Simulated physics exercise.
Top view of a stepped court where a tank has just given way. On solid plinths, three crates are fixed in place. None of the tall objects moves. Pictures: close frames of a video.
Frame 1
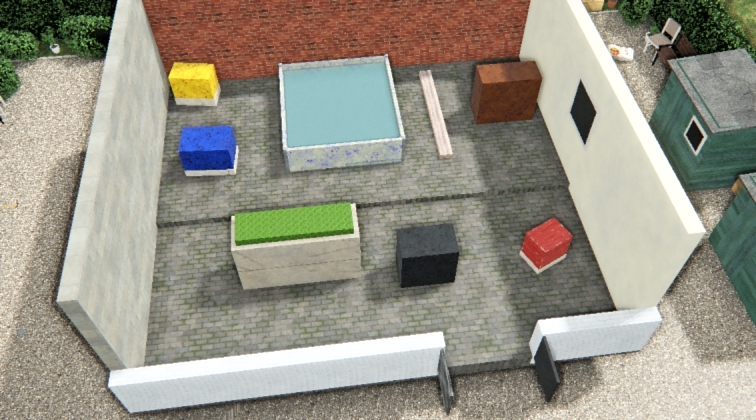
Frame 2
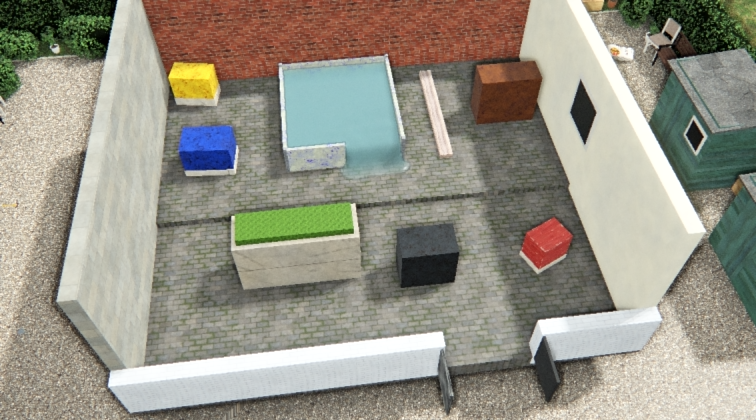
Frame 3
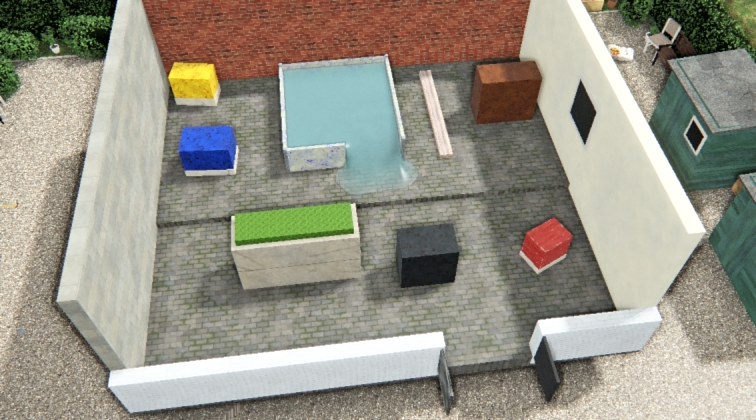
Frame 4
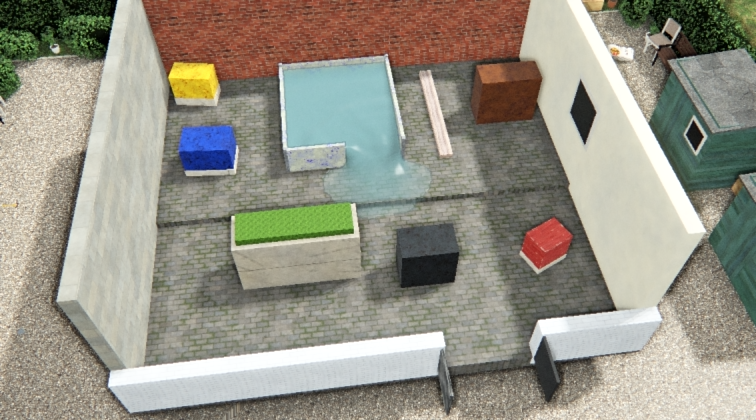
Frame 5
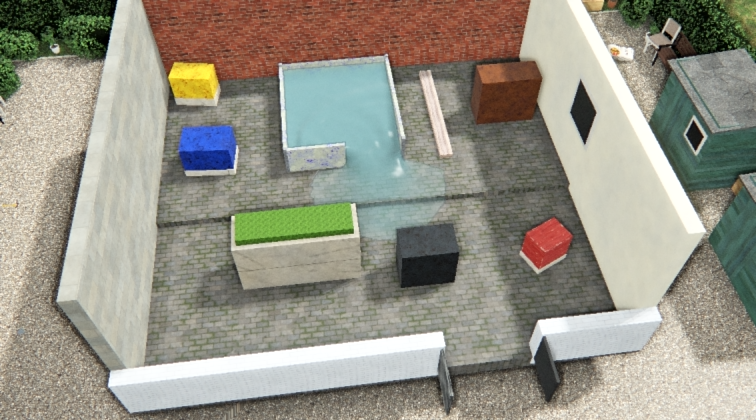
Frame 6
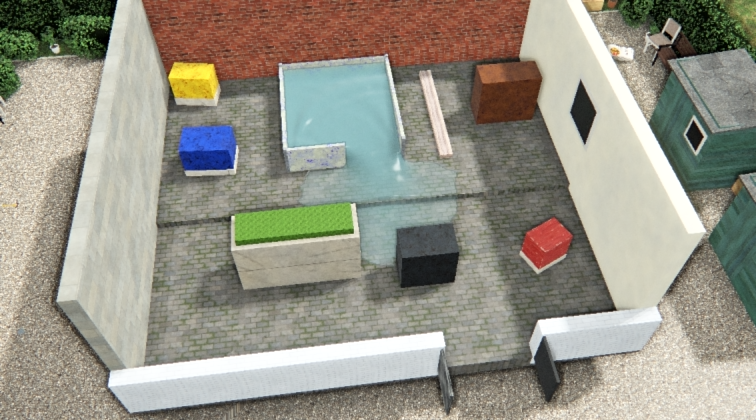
Water pouring from a gap in a tank's front wall, spreading across grey paving between the grass-topped block and black box.
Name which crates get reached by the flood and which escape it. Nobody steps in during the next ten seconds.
As I see it, the yellow crate ends up clear of the water. The red crate ends up with water on it. The blue crate ends up clear of the water.
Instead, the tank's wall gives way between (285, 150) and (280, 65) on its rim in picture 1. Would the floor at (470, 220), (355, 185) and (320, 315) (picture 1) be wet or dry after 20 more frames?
In the order given, the spots are not soaked, not soaked and not soaked.
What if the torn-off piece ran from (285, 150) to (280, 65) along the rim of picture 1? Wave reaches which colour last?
The red crate comes last.
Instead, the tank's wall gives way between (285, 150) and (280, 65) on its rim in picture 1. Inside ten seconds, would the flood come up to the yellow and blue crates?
Note: Yellow one is overtopped; blue one is overtopped.
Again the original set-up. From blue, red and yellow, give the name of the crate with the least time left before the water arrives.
It is the red-painted one.
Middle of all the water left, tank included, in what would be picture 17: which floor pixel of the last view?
Centre of the water: Near (363, 159).
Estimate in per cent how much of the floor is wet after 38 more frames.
I'd say 55 per cent.
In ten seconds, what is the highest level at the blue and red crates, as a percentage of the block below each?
0 and 230 per cent, roughly.
A moment on, water covers 15 % of the floor; the yellow crate not reached, the red crate not reached, the blue crate not reached.
Next, water covers 30 % of the floor; the yellow crate not reached, the red crate water round its plinth, the blue crate not reached.
Then, water covers 45 % of the floor; the yellow crate not reached, the red crate water round its plinth, the blue crate not reached.
Later, water covers 55 % of the floor; the yellow crate not reached, the red crate water round its plinth, the blue crate not reached.
In the end, water covers 55 % of the floor; the yellow crate stayed above the water, the red crate was topped, the blue crate stayed above the water.
